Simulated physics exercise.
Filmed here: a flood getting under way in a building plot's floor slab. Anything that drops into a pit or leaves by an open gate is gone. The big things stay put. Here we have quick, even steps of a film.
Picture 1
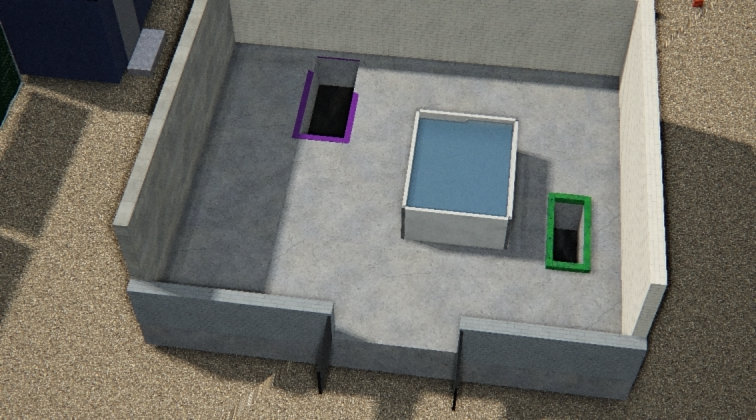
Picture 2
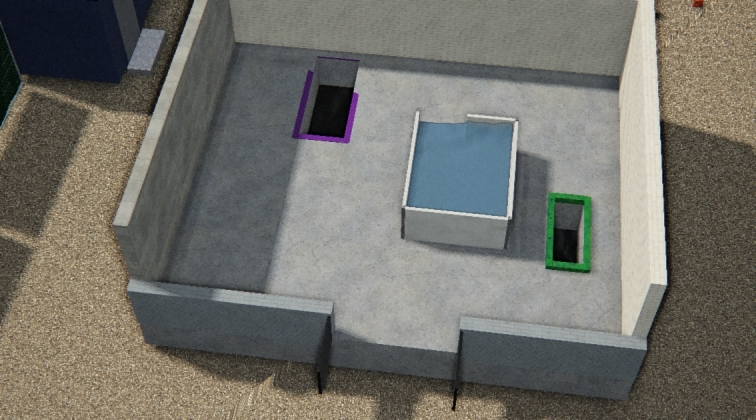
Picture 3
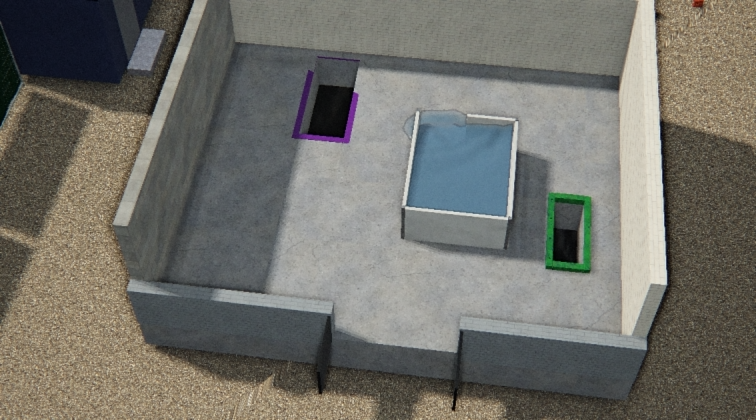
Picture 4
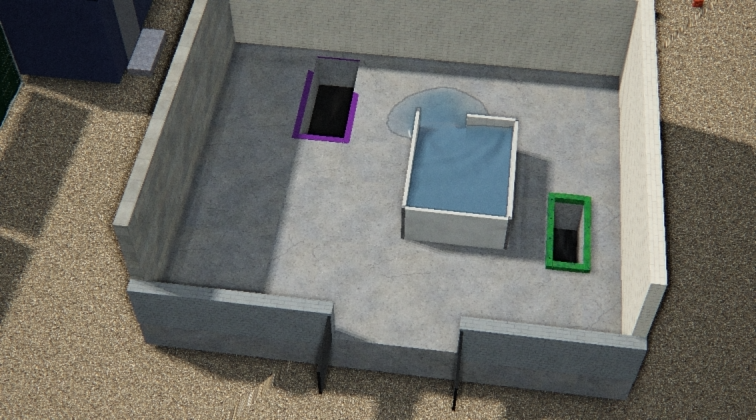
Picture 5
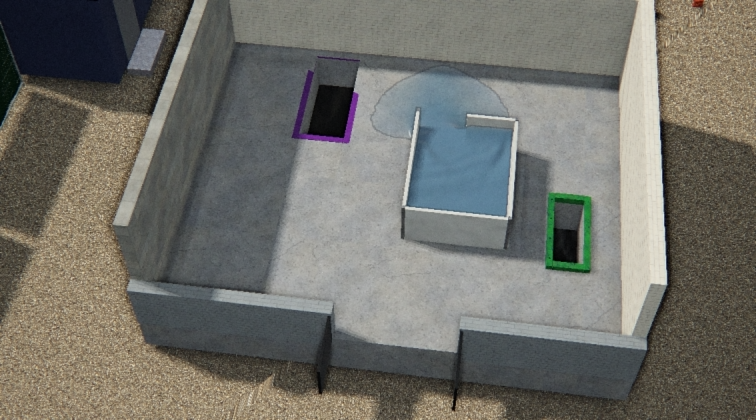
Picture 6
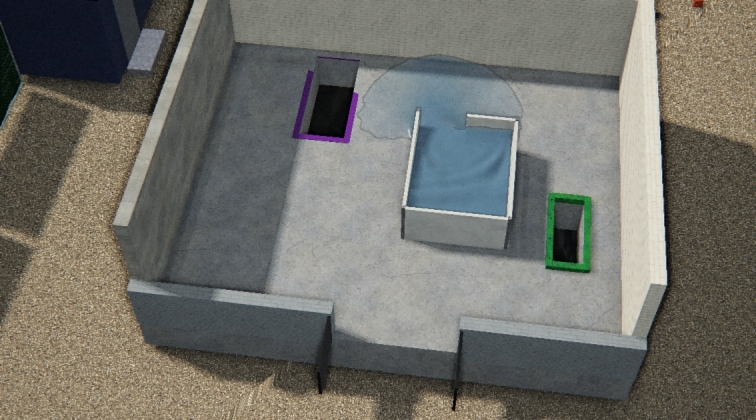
On a walled concrete floor slab with two rimmed openings, a gap appeared in the far side of an open tank, and water poured out and spread in a widening, rounded sheet.
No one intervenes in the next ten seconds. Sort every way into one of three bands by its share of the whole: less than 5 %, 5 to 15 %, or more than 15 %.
Bands: The gate - less than 5 %; the green pit - less than 5 %; the purple pit - more than 15 %.
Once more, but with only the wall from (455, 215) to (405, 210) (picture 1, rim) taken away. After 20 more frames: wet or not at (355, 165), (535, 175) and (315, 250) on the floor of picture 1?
So the first one is left untouched, the next left untouched, and the last left untouched.
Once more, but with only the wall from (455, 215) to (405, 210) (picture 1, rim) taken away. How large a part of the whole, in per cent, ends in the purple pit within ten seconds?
Purple: About 2 %.
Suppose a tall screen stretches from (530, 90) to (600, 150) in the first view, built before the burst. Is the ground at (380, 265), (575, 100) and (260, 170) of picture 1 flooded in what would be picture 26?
Same order as asked - unsoaked, soaked, unsoaked.
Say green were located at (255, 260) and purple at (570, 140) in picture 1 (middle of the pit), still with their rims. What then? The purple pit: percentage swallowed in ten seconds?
Result - purple pit, 20 in a hundred.
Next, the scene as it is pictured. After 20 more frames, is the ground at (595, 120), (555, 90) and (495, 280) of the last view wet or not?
Point by point: Swamped; swamped; unwetted.
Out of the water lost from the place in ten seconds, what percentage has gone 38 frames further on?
Near 75 in a hundred.
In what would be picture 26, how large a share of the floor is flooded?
Roughly 25 percent.
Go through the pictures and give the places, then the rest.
Still water in the open tank at (462, 165), in the first picture.
The front is at a hidden place, out from the gap on the open tank's far side, in the second picture.
The front is at a hidden place, out from the gap on the open tank's far side, in the third picture.
The front is at (438, 90), out from the gap on the open tank's far side, in the fourth picture.
The front is at (444, 68), out from the gap on the open tank's far side, in the fifth picture.
The front is at (413, 59), out from the gap on the open tank's far side, in the sixth picture.
A moment on, water covers 15 % of the floor; the gate 0 %, the green pit 0 %, the purple pit 1 %.
Next, water covers 20 % of the floor; the gate 0 %, the green pit 0 %, the purple pit 8 %.
Then, water covers 25 % of the floor; the gate 0 %, the green pit 0 %, the purple pit 18 %.
Later, water covers 40 % of the floor; the gate 0 %, the green pit 1 %, the purple pit 30 %.
In the end, water covers 55 % of the floor; the gate 1 %, the green pit 1 %, the purple pit 41 %.
